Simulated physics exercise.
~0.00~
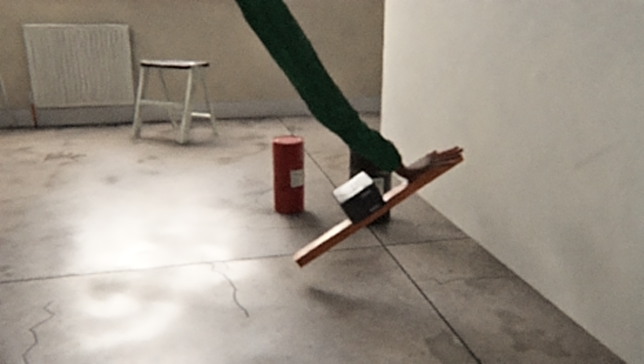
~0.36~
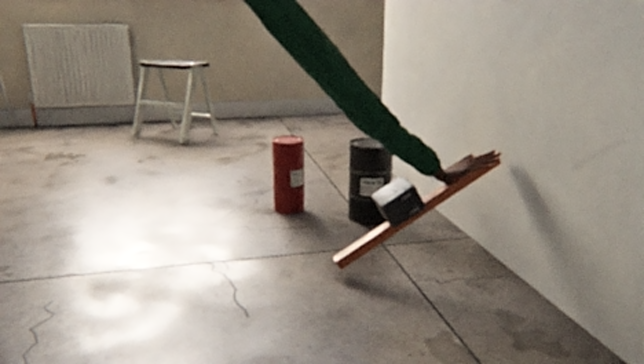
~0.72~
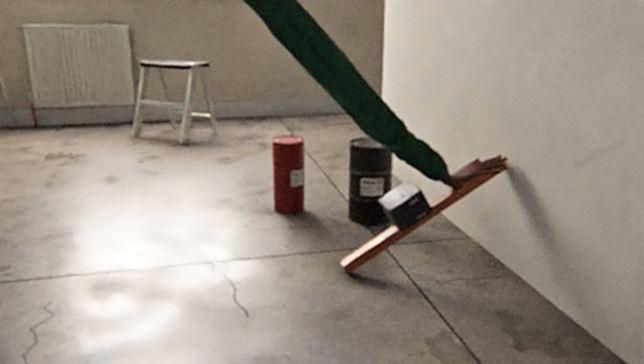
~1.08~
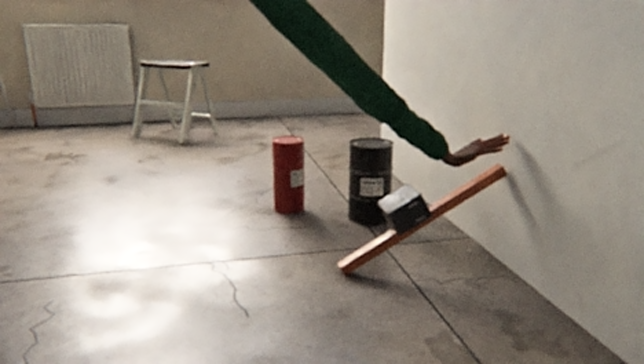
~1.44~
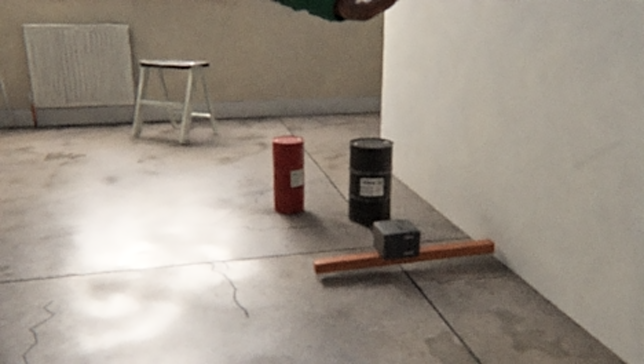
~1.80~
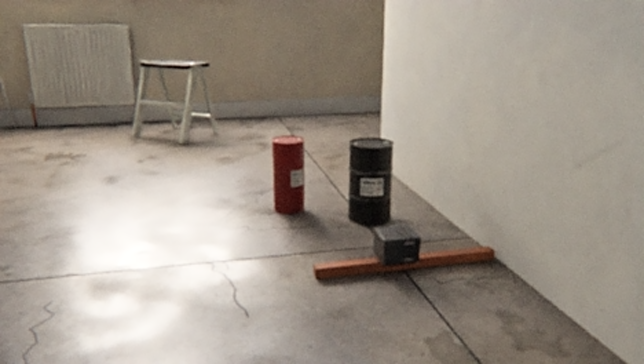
In this clip, a green-sleeved arm moves a tilted orange pole with a small dark box on it rightward to a bare wall, near a red and a black canister, then lets go. The pole slides down and ends lying on the floor, the box still with it.
